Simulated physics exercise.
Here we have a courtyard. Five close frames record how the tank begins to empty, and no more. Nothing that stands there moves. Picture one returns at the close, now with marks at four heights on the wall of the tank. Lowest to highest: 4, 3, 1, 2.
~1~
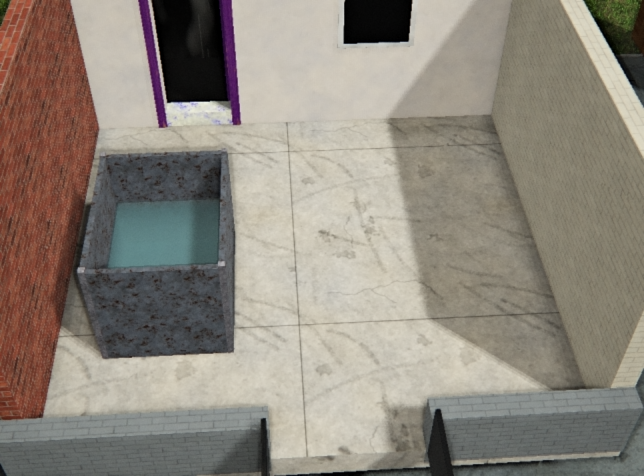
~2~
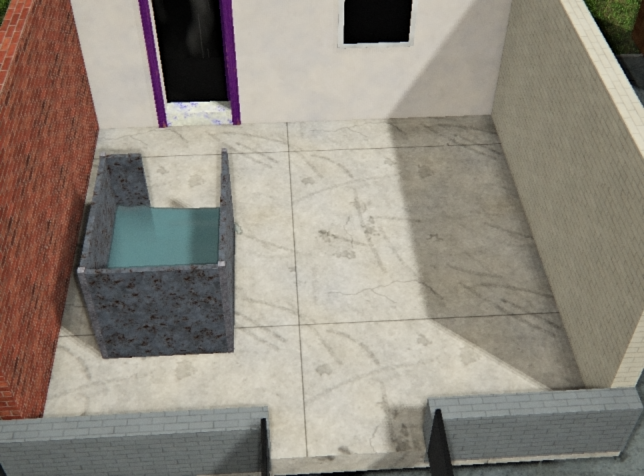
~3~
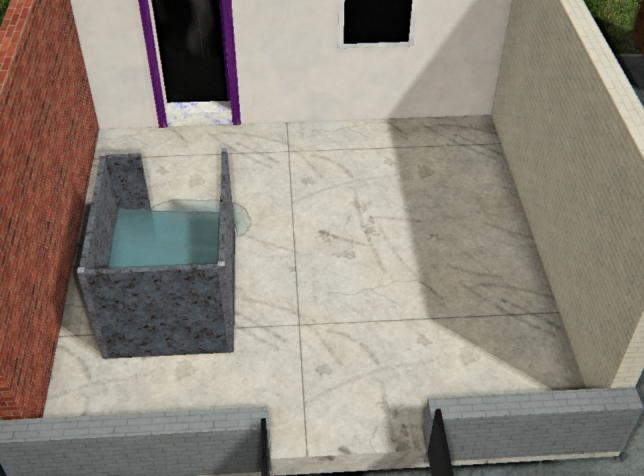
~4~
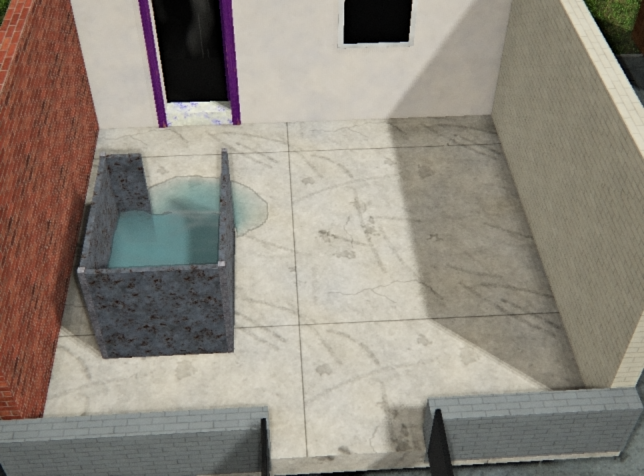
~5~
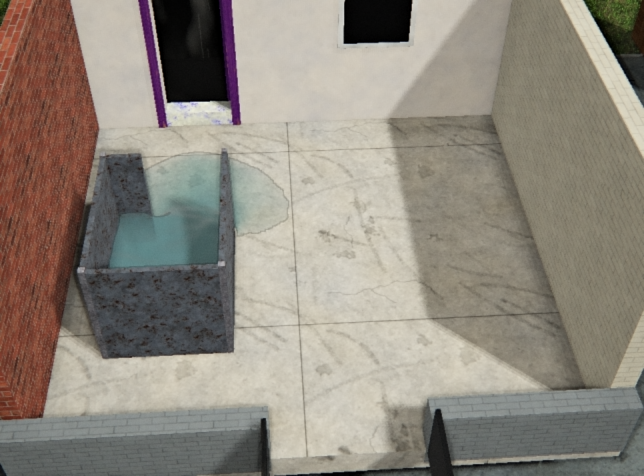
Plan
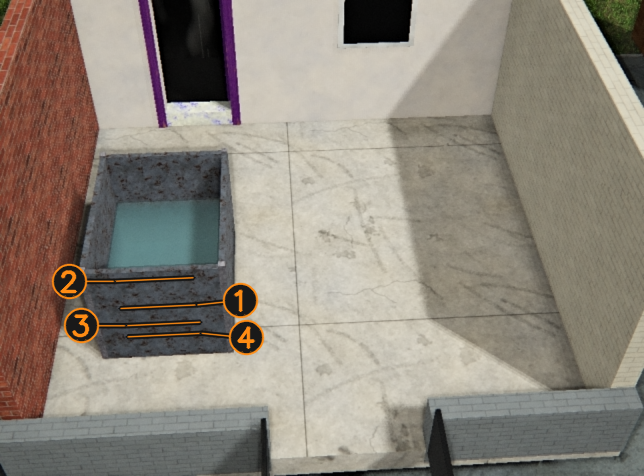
In a walled courtyard with a purple-framed doorway, a dark stone tank of still, blue-green water stands near the red brick wall on the left. Part of its back side disappears, leaving a gap, and water flows out through it, spreading in a widening puddle across the pale floor behind and right.
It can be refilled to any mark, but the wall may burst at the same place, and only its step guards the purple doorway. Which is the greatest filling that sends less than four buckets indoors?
Mark 3 just does it.
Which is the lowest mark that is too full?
Here it is mark 1.
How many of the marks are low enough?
Two.
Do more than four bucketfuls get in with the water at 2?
Yes, that goes wrong.
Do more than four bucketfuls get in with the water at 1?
Yes.
On the marked copy, 1 at (159, 306); 2 at (153, 279); 3 at (162, 323); 4 at (164, 335); from the bottom up 4, 3, 1, 2.
With 1, about 11 bucketfuls get in.
With 2, dozens of bucketfuls pour in.
With 3, a bucket or two gets in.
With 4, nothing gets over.
